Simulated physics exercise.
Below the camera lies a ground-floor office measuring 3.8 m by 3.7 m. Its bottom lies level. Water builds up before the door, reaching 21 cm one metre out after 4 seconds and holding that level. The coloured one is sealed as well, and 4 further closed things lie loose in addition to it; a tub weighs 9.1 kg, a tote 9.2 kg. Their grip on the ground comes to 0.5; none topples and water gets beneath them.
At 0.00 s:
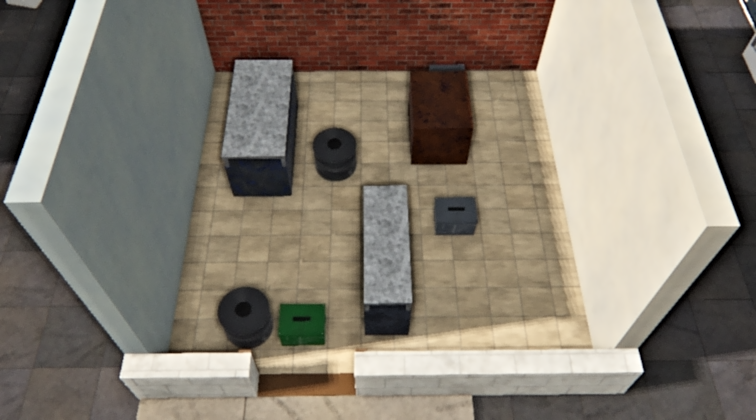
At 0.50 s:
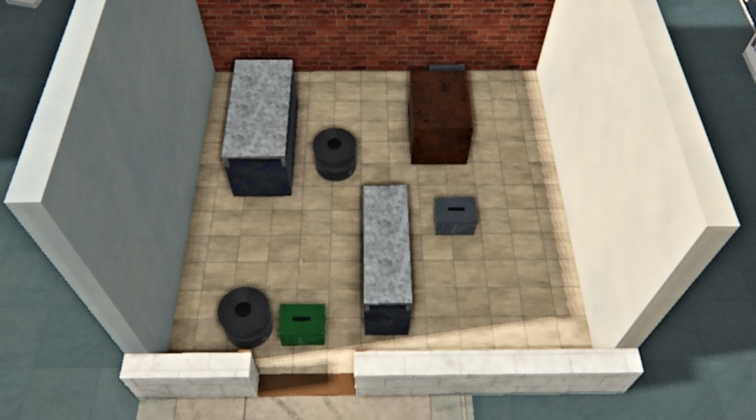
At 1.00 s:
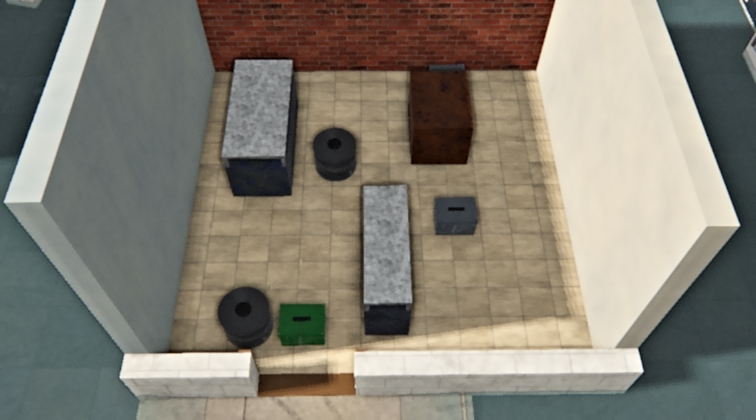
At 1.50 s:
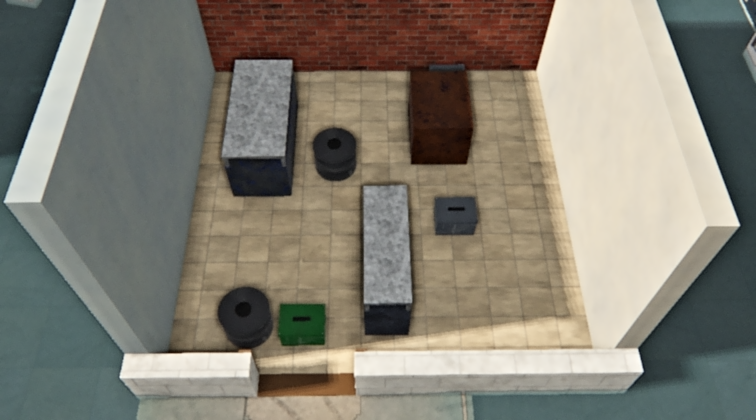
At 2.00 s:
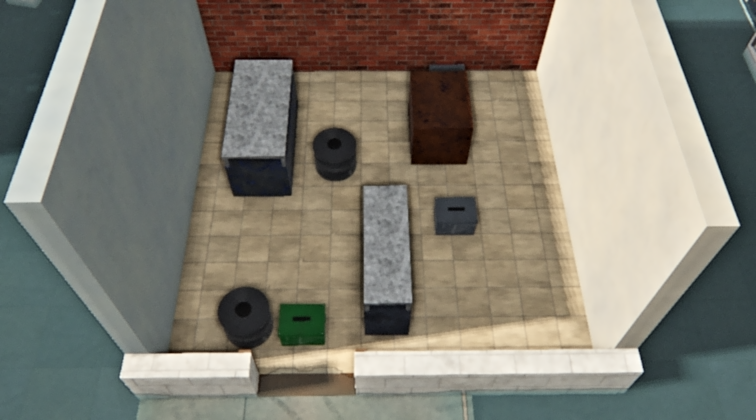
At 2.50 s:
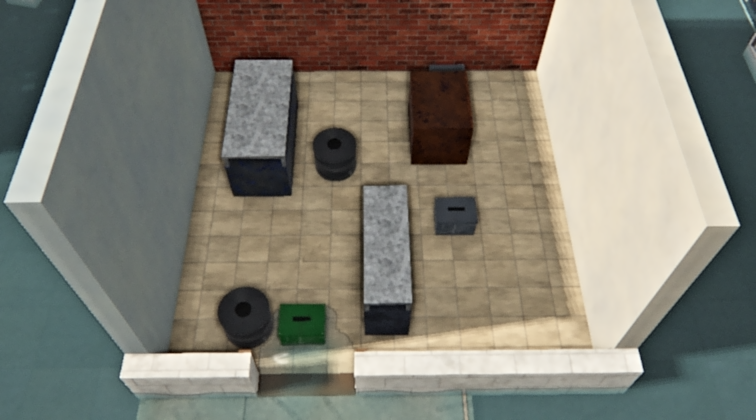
The video shows a walled room from above, holding blocks, dark round objects and a green tote, all staying still, while bluish water covers the ground outside and then a little appears in the doorway at the front.
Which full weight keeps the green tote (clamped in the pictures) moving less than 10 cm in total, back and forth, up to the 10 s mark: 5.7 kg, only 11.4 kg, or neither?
Neither does it.
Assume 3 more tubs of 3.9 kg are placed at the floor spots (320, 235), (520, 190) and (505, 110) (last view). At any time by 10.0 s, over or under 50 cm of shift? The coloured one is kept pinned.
Taking them in turn, the first is beyond the line, the second beyond the line and the third inside the line.
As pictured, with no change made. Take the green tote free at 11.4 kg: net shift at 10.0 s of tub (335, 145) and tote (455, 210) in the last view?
Respectively 100 and 0 centimetres.
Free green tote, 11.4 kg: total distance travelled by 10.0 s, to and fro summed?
The total path comes to around 300 cm.
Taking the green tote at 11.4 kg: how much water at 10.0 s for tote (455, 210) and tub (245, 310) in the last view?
I'd put it at 3 cm and 8 cm respectively.
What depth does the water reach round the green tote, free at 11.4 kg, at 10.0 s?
Depth: Approx. 14 cm.
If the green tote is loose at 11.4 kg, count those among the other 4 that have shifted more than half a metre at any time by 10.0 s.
It works out to 2.
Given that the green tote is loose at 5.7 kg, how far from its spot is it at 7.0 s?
Displacement near 300 cm.
After 3.5 s the green tote would be 79 cm from its start with 5.7 kg and 33 cm from its start with 11.4 kg; 5 cm of water round it then.
After 4.5 s the green tote would be 152 cm from its start with 5.7 kg and 88 cm from its start with 11.4 kg; 6 cm of water round it then.
After 7.0 s the green tote would be 308 cm from its start with 5.7 kg and 213 cm from its start with 11.4 kg; 7 cm of water round it then.
After 10.0 s the green tote would be 305 cm from its start with 5.7 kg and 286 cm from its start with 11.4 kg; 14 cm of water round it then.
